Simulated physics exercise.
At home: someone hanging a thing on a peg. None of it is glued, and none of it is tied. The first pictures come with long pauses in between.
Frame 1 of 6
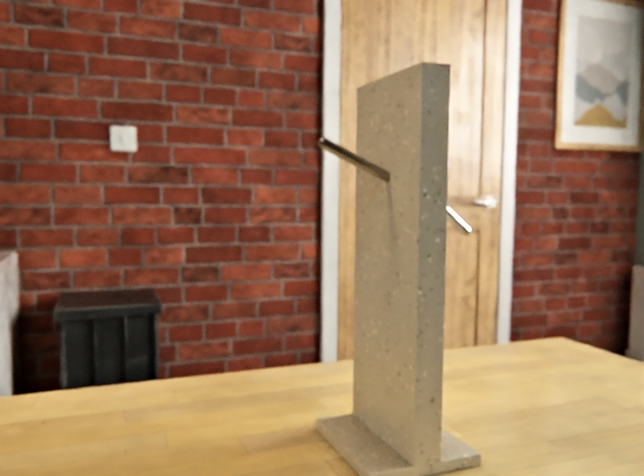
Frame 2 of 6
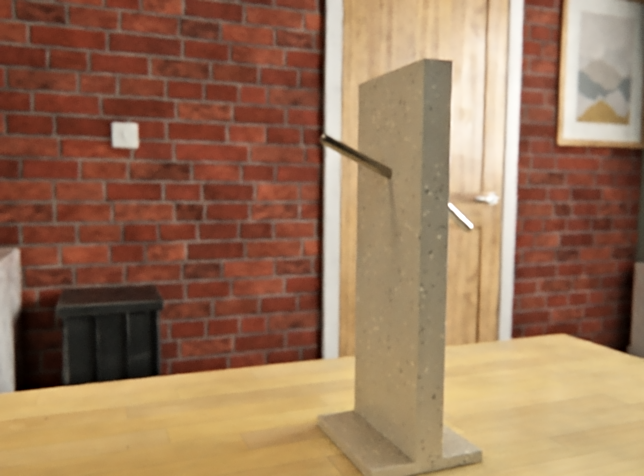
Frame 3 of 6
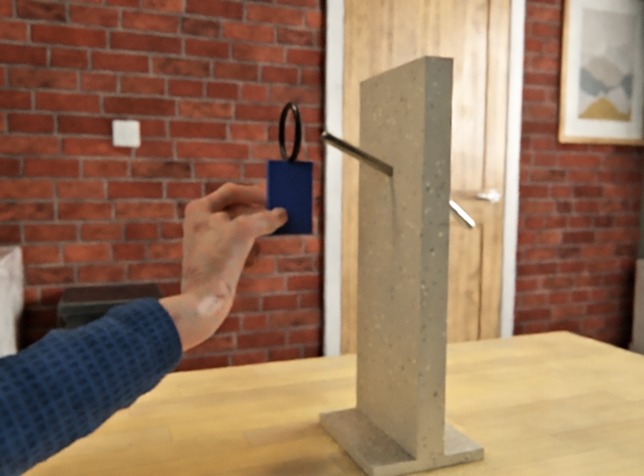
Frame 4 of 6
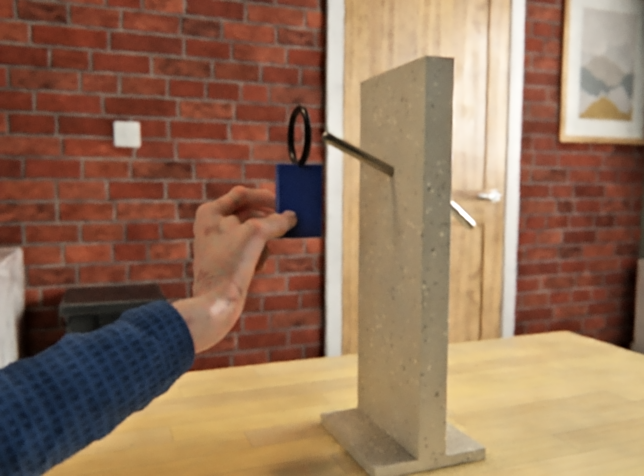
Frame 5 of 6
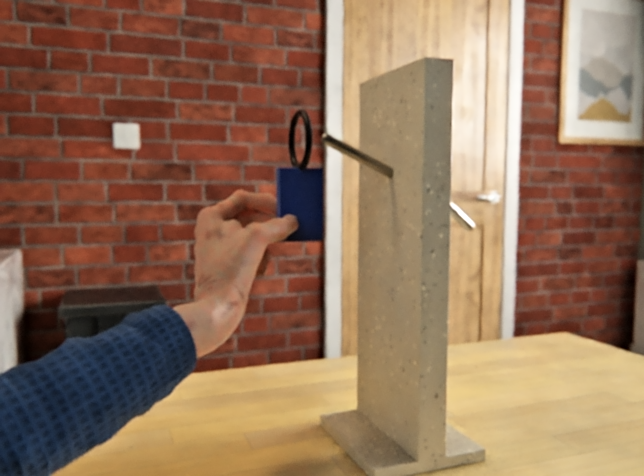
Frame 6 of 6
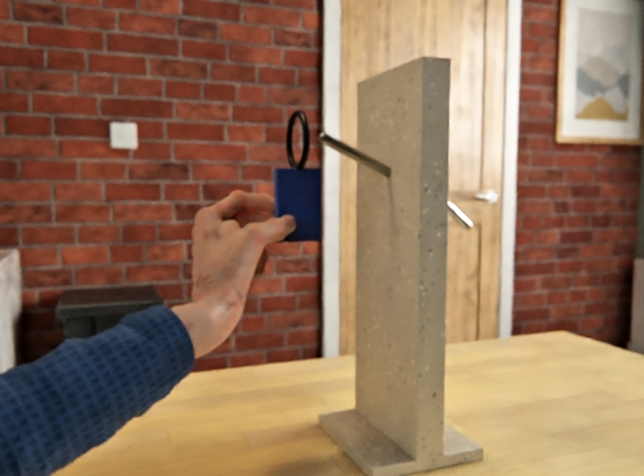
A hand in a blue sleeve comes into view at the left holding a blue tag with a dark ring, shifts it slightly right until the ring is at the tip of a metal peg, then barely moves, while the camera stays nearly still. The peg juts from an upright, speckled grey stand on a pale wooden table. Behind, seen from across the tabletop, are a red brick wall, a wooden door and a framed picture.
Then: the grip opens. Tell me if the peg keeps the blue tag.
In this case the blue tag slips off the peg.
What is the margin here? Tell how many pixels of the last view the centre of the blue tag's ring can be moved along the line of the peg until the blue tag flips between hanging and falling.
Right, by roughly 28 pixels.
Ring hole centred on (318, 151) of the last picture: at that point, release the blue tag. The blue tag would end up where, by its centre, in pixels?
At rest at (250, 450).
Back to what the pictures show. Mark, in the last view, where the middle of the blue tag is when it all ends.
Once it all settles, the centre sits at about (298, 401).
Then, 0.16 s past the last view, blue tag in the air near (298, 242).
Then, 0.22 s past the last view, blue tag in the air near (298, 322).
Finally, the blue tag falls off, near (298, 400).
